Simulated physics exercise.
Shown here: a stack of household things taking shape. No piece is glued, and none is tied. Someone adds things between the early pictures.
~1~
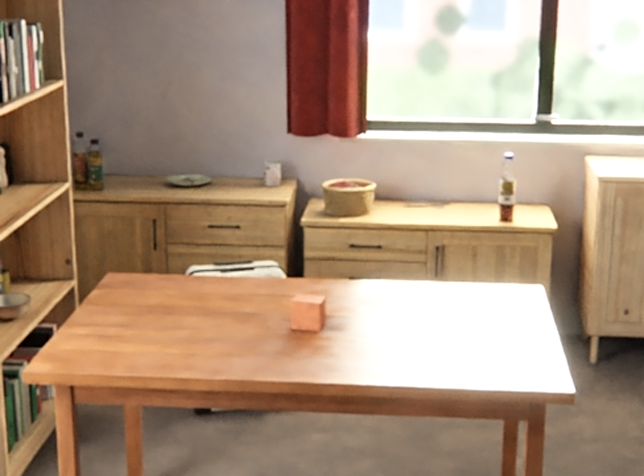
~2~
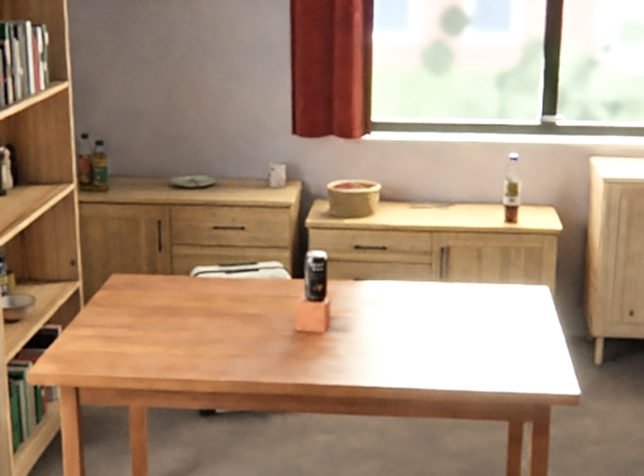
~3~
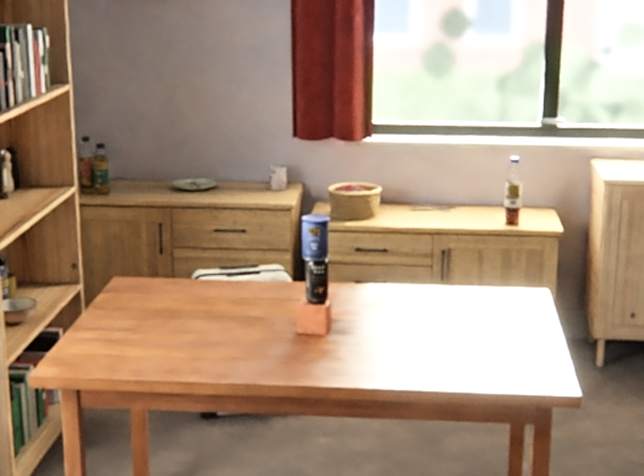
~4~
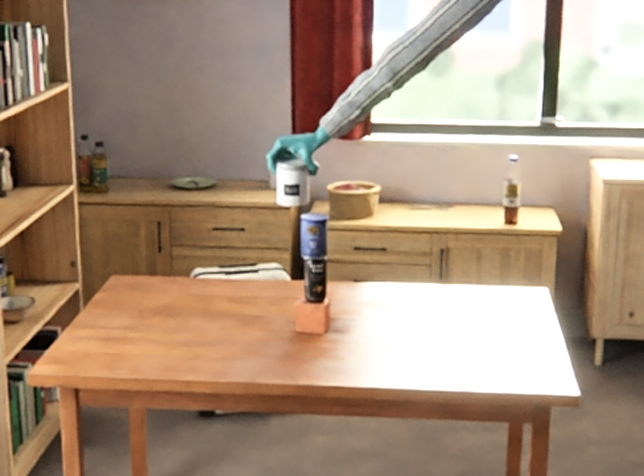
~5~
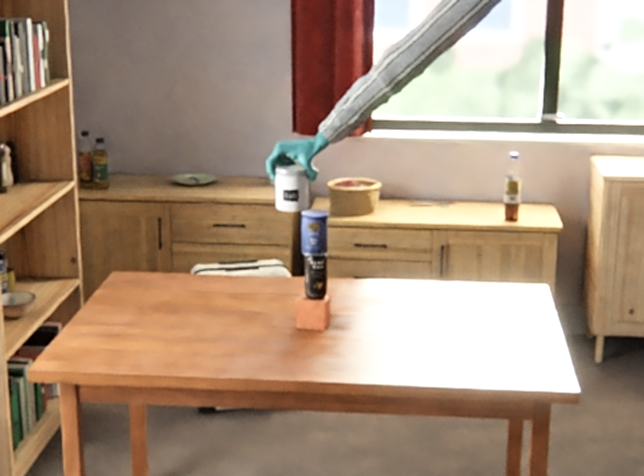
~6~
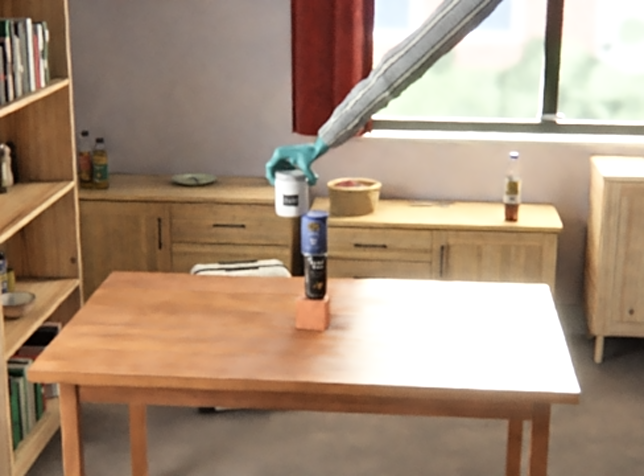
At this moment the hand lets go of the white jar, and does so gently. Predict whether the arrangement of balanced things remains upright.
The pile does not stand firm.
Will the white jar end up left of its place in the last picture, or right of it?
It ends up further left.
Then, 0.30 s on from there, white jar now fallen.
Then, 0.40 s on from there, things are still on the move.
Then, 0.50 s on from there, as before.
Then, 1.00 s on from there, nothing new.
In the end, fallen, white jar; the other 3 unmoved. At the end, from the last picture's camera, white jar near (252, 309). The pile gives way.
